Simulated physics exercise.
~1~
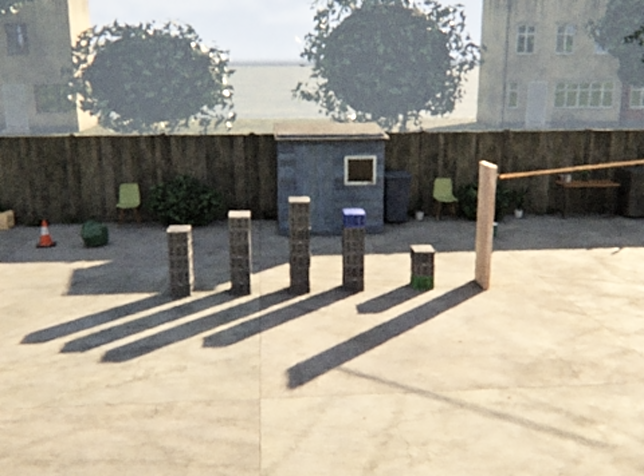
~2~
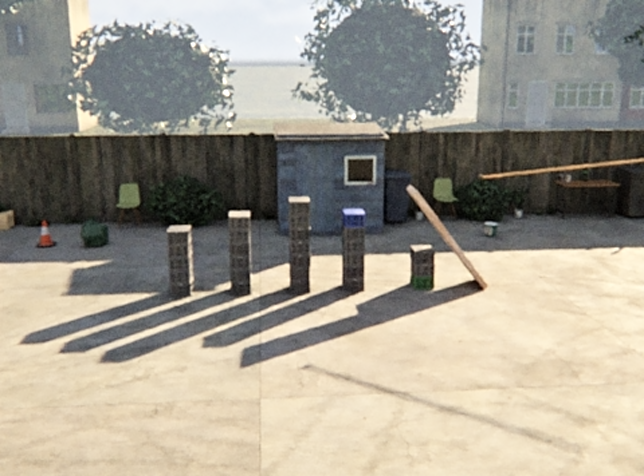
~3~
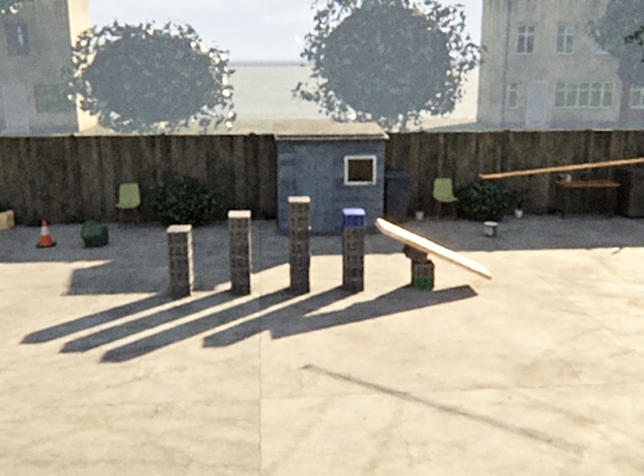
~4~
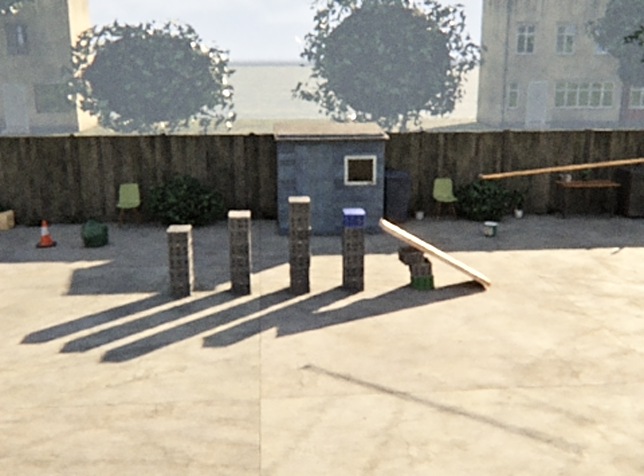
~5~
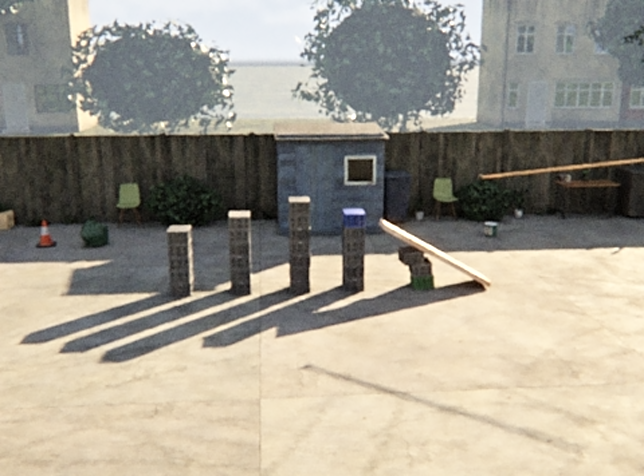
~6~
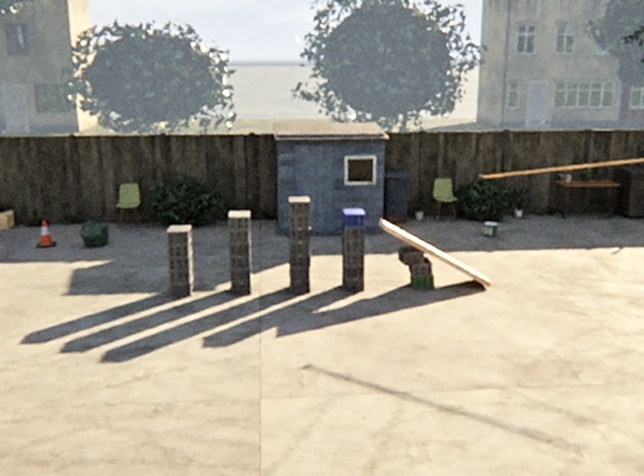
Wooden board toppling left onto a short crate stack and coming to rest leaning there, the four taller crate columns still standing.
